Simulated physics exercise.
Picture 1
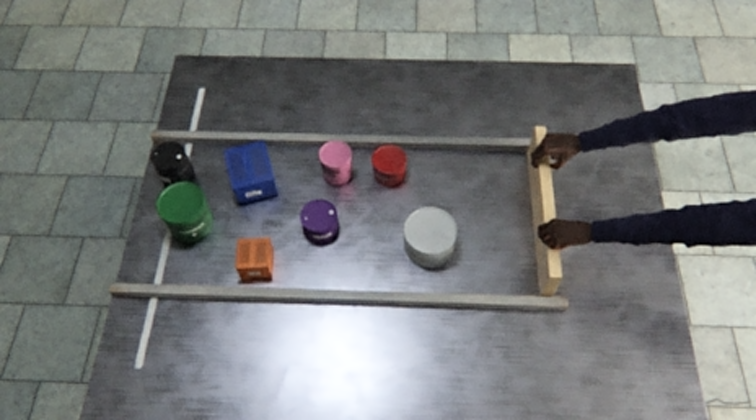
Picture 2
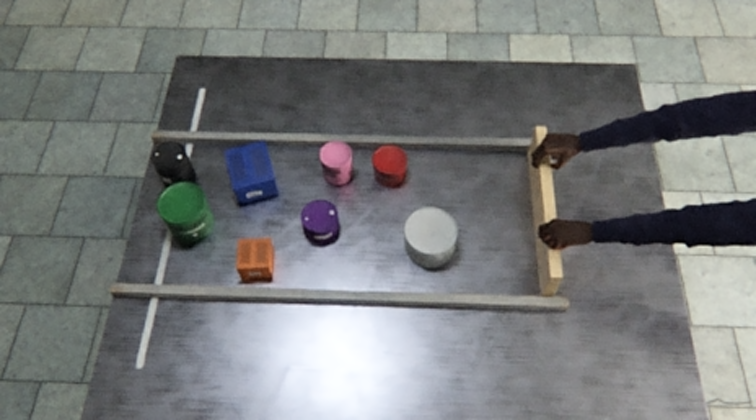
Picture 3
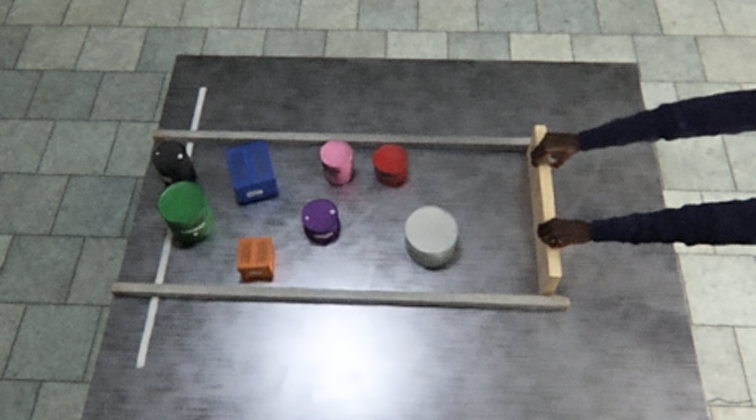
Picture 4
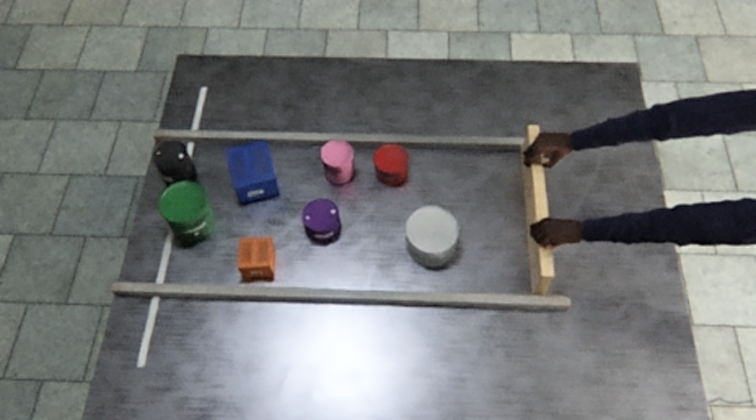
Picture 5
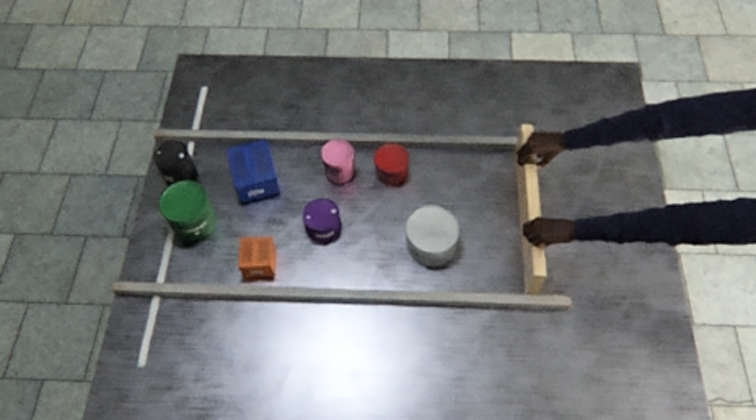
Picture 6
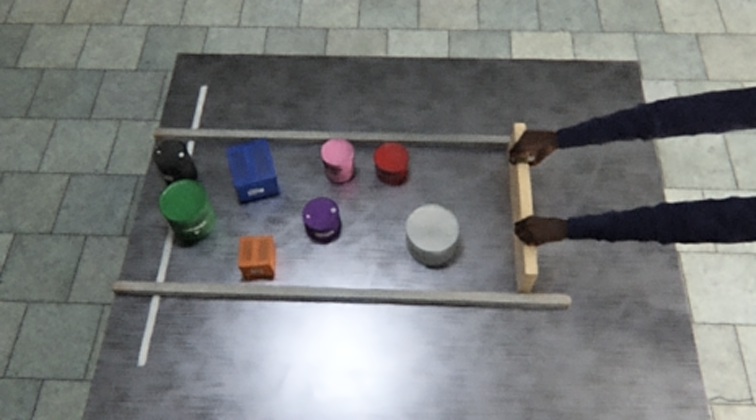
The clip opens on a dark deck where black, green, purple, pink, red and white canisters and pails sit with blue and orange totes between two long rails. Two hands hold a wooden plank still at the right, then slide it a short way left, while the containers stay put.
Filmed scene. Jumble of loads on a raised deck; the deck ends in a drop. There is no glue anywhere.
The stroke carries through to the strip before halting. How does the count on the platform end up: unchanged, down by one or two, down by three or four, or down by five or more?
Seems the ones that don't stay up number three or at most four, for sure.
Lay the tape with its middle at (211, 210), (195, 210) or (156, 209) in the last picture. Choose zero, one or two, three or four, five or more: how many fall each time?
Just one or two; just one or two; five or more.
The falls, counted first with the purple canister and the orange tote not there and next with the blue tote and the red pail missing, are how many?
First try 3, second try 2.
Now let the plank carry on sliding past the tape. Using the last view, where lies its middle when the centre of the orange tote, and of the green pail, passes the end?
(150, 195) and then (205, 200), give or take.
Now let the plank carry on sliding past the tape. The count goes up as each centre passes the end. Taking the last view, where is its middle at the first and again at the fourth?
Its centre point is roughly (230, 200) and later (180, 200).
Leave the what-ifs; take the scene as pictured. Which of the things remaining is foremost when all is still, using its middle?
Nearest at the end: The white canister.
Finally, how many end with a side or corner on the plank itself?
So the total is 4.
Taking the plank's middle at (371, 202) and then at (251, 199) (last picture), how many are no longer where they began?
The count reaches 4 first and 8 second.
Soon after, none off yet; black canister at rest near (176, 165); green pail at rest near (189, 211); blue tote at rest near (254, 171).
Then, none off yet; black canister at rest near (176, 165); green pail at rest near (189, 211); blue tote moved a little near (243, 172).
Further on, none off yet; black canister moved about its own width near (149, 160); green pail moved a little near (164, 208); blue tote moved about its own width near (186, 175).
At rest, the number that fall off is three or four; fallen, pink pail, blue tote, green pail and black canister.
